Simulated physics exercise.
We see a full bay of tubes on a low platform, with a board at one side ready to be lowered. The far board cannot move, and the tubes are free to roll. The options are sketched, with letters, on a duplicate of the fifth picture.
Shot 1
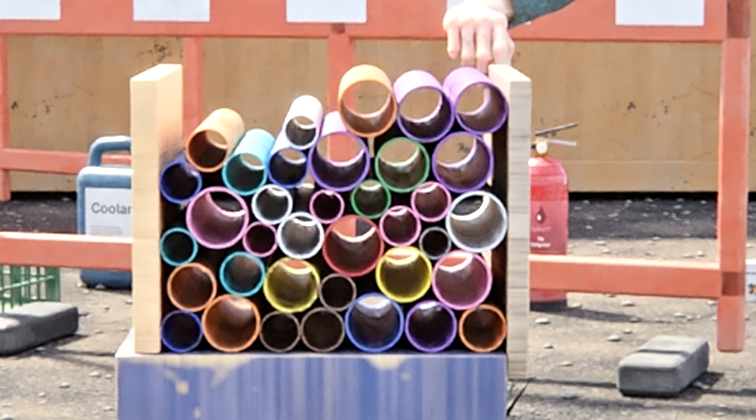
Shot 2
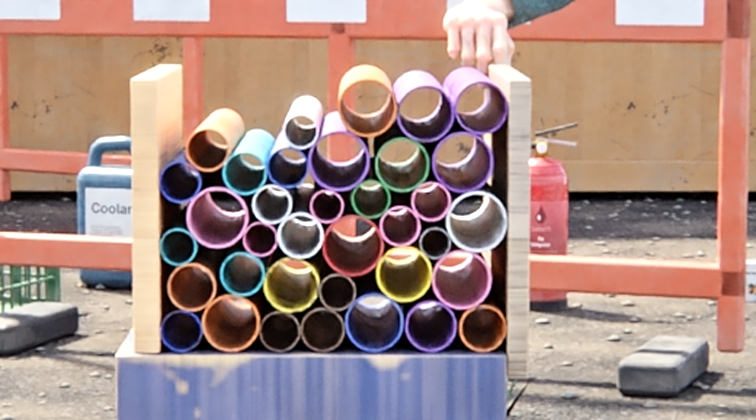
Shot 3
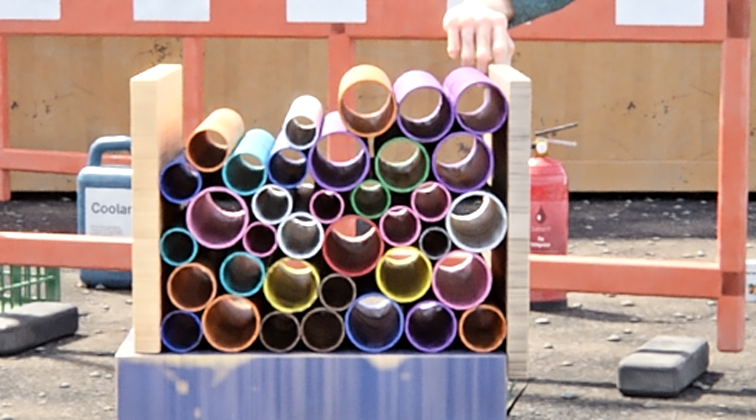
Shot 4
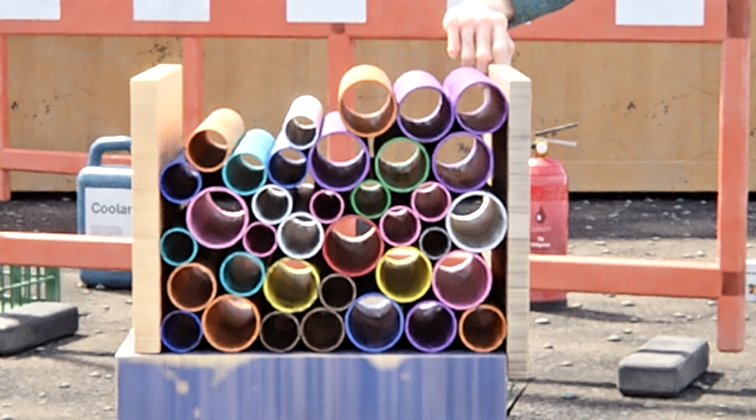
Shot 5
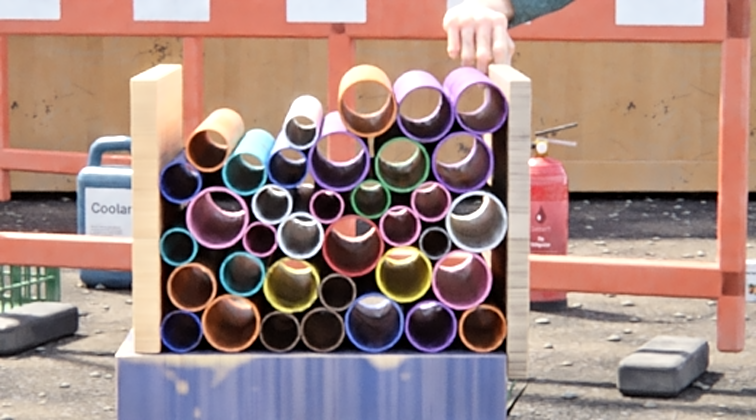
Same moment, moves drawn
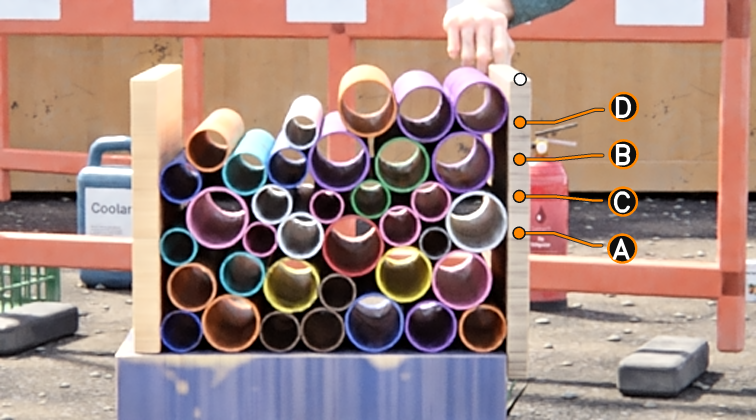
The footage shows colourful tubes stacked between two upright wooden boards on a low platform, with a hand resting at the top of the right board. The hand and tubes stay in place, with no clear movement.
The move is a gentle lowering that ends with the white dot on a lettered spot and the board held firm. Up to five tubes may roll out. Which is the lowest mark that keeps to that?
The last mark within the limit is A.
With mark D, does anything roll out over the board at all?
No, at D.
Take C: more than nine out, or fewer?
It loses fewer than nine.
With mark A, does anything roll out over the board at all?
At A: Yes.
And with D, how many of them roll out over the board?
The count is none.
On the copy, A at (519, 233); B at (519, 160); C at (519, 196); D at (520, 122); the white dot at (520, 79).
On A. First, top of the board (508, 149).
Then, top of the board (508, 229).
Finally, top of the board (508, 232), two out over the board.
By contrast, B one out over the board; C two out over the board; D none out over the board.
